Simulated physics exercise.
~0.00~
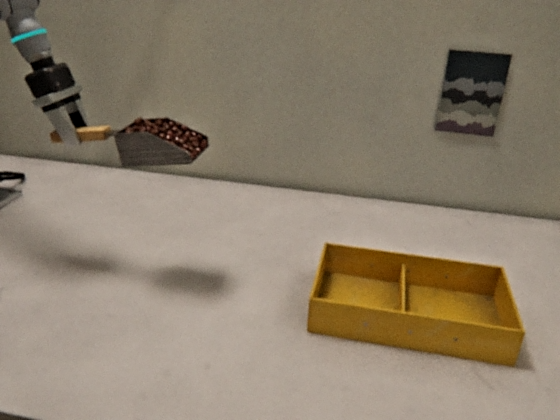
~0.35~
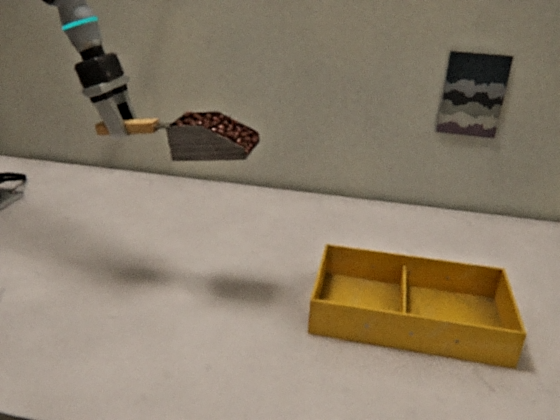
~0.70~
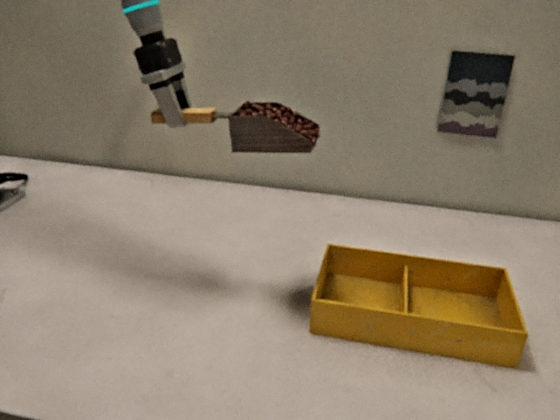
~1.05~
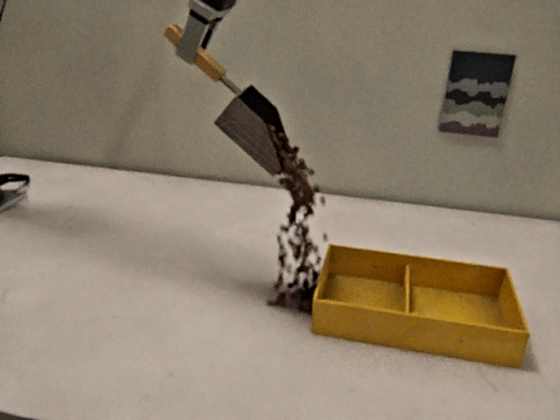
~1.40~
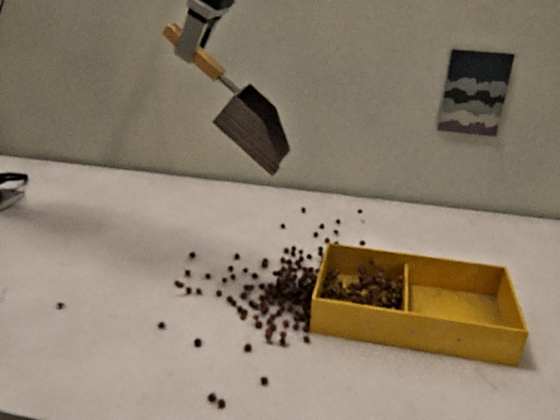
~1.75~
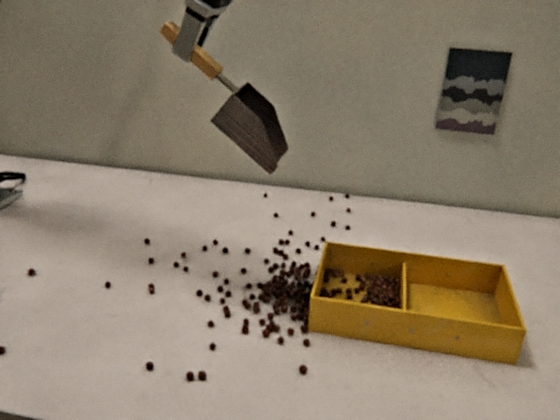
A robot arm with a grey scoop on a wooden handle, heaped with dark reddish-brown beads, hangs over a pale tabletop before a plain grey wall, seen from the front and slightly above. A yellow open box, divided in two, sits at the right beneath a small picture of dark and light wavy bands. The arm carries the scoop rightward, stopping short of the box. It then tips the scoop steeply, and the beads pour down around the box's left edge. Many scatter and roll across the table, while others settle in the left compartment, and the emptied scoop stays tilted above.
